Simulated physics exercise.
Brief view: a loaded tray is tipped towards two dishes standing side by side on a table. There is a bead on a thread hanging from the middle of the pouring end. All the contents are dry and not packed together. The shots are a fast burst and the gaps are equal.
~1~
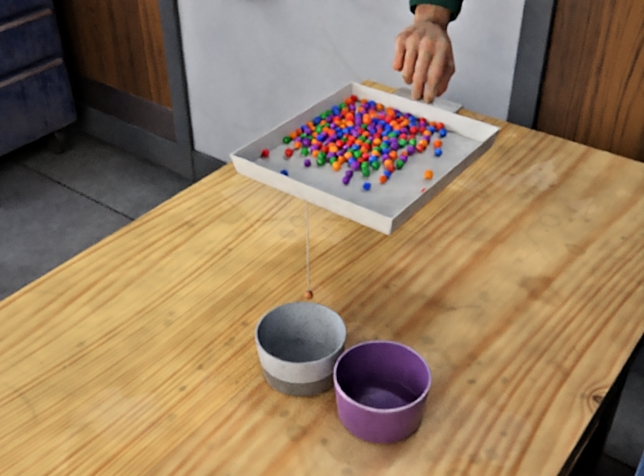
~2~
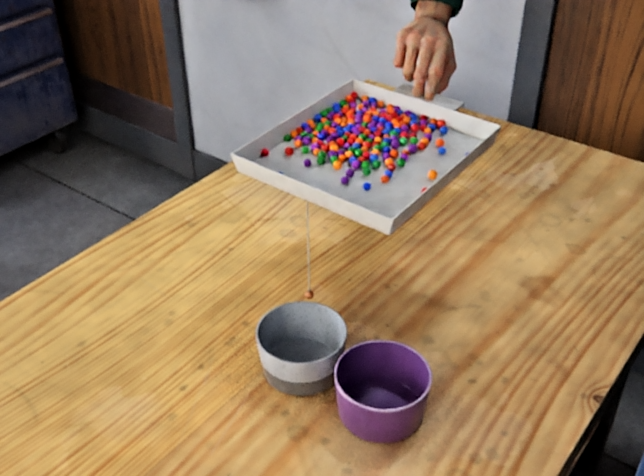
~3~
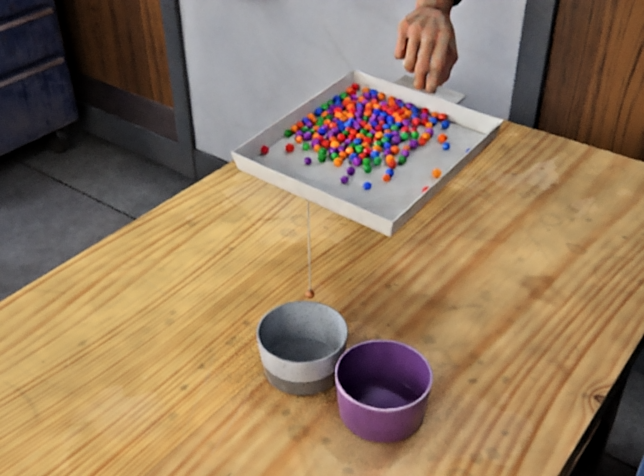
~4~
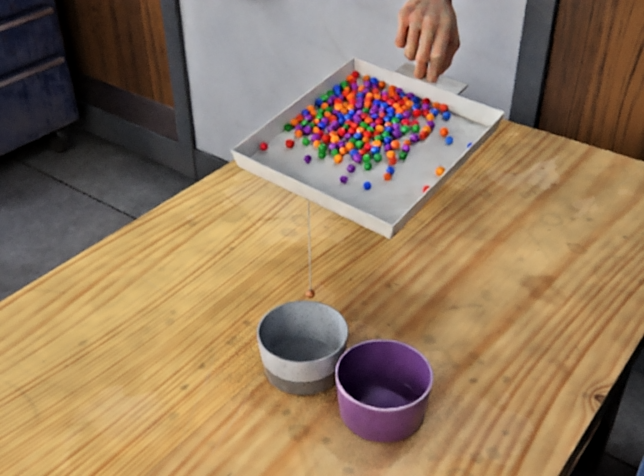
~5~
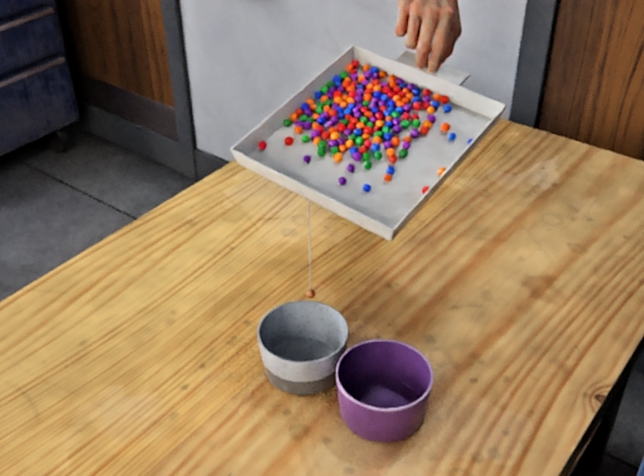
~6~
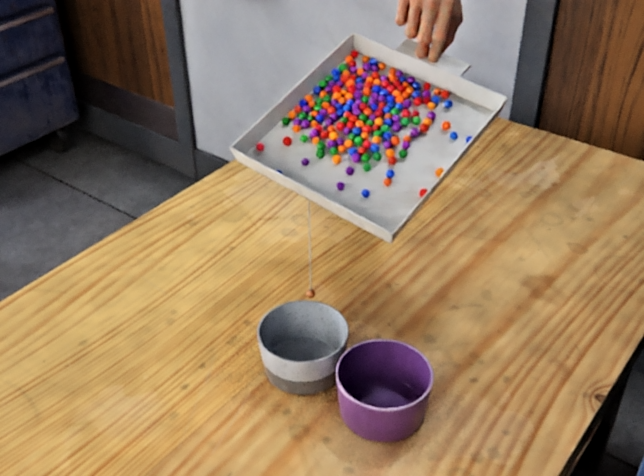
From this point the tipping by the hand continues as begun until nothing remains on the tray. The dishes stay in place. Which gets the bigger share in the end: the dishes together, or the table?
The dishes save the greater portion.
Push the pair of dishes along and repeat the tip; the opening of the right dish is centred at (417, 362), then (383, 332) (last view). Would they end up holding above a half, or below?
Try 1: In excess of half; try 2: In excess of half.
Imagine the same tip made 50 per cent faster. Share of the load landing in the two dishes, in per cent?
Roughly 70 percent, give or take.
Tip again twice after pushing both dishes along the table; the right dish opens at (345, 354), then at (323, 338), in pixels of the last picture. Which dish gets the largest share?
Try 1: The dish to the right; try 2: The dish to the right.
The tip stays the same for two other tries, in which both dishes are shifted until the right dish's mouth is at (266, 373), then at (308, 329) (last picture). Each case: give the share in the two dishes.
Trial 1: 0 percent; trial 2: 10 percent.
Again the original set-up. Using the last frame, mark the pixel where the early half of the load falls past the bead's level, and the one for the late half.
Earlier half at (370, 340), later half at (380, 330).
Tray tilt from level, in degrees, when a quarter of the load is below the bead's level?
Angle reached: About 70°.
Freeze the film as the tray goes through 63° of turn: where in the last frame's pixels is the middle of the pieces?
I'd put the middle of the pieces at roughly (372, 227).
Soon after the last picture, tray tipped steeply; most on the tray; about a quarter in the right dish; a small part in the air.
A little later, tray tipped past a quarter turn; a small part on the tray; about two thirds in the right dish; a small part in the left dish; a small part outside both; a small part in the air.
Later still, tray tipped past a quarter turn; about two thirds in the right dish; a small part in the left dish; about a quarter outside both.
By the end, tray tipped past a quarter turn; about two thirds in the right dish; a small part in the left dish; about a quarter outside both.
